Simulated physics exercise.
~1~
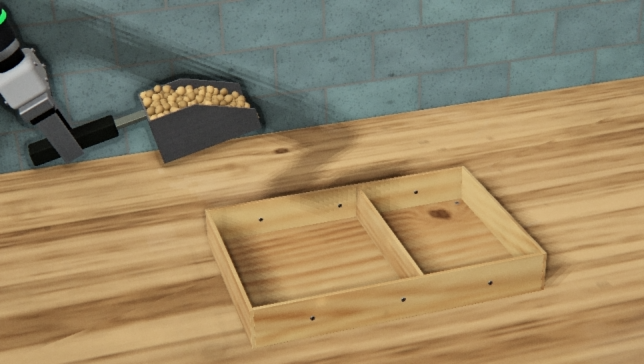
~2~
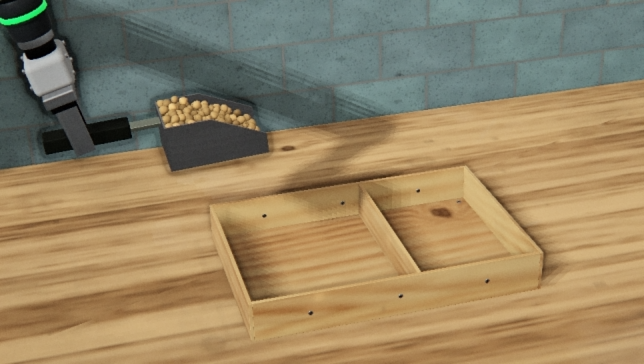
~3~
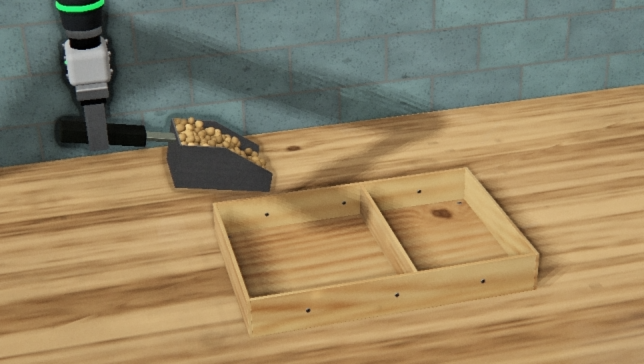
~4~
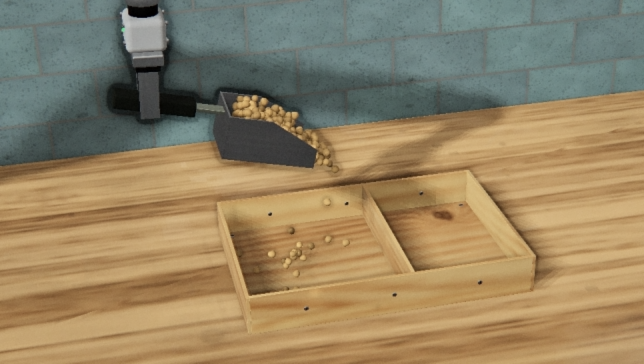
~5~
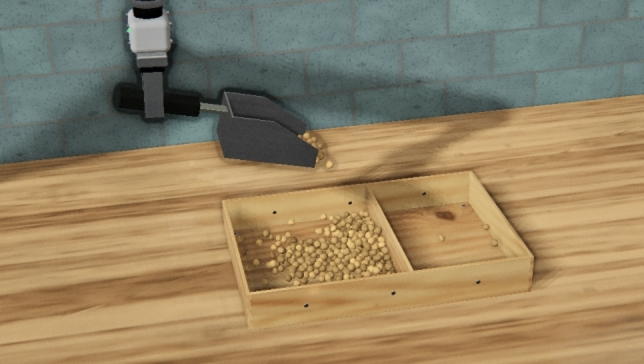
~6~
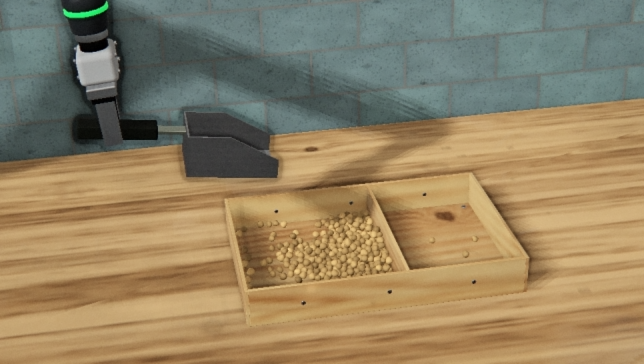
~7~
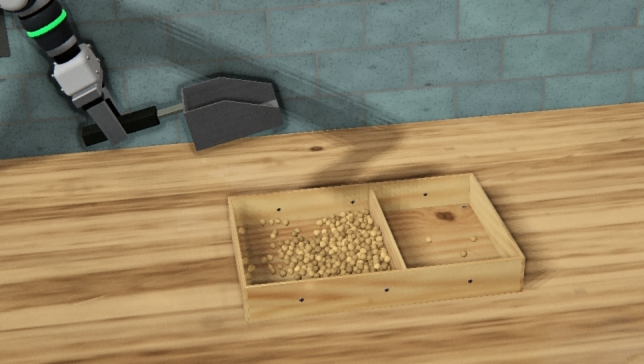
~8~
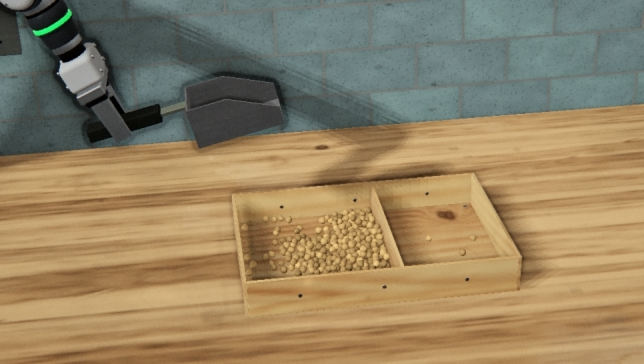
We see a robot arm move a dark scoop of dried chickpeas rightward and tip it toward a divided wooden tray, pouring nearly all into the left compartment while a few land in the right; the emptied scoop then draws back left, tilts up and stops.
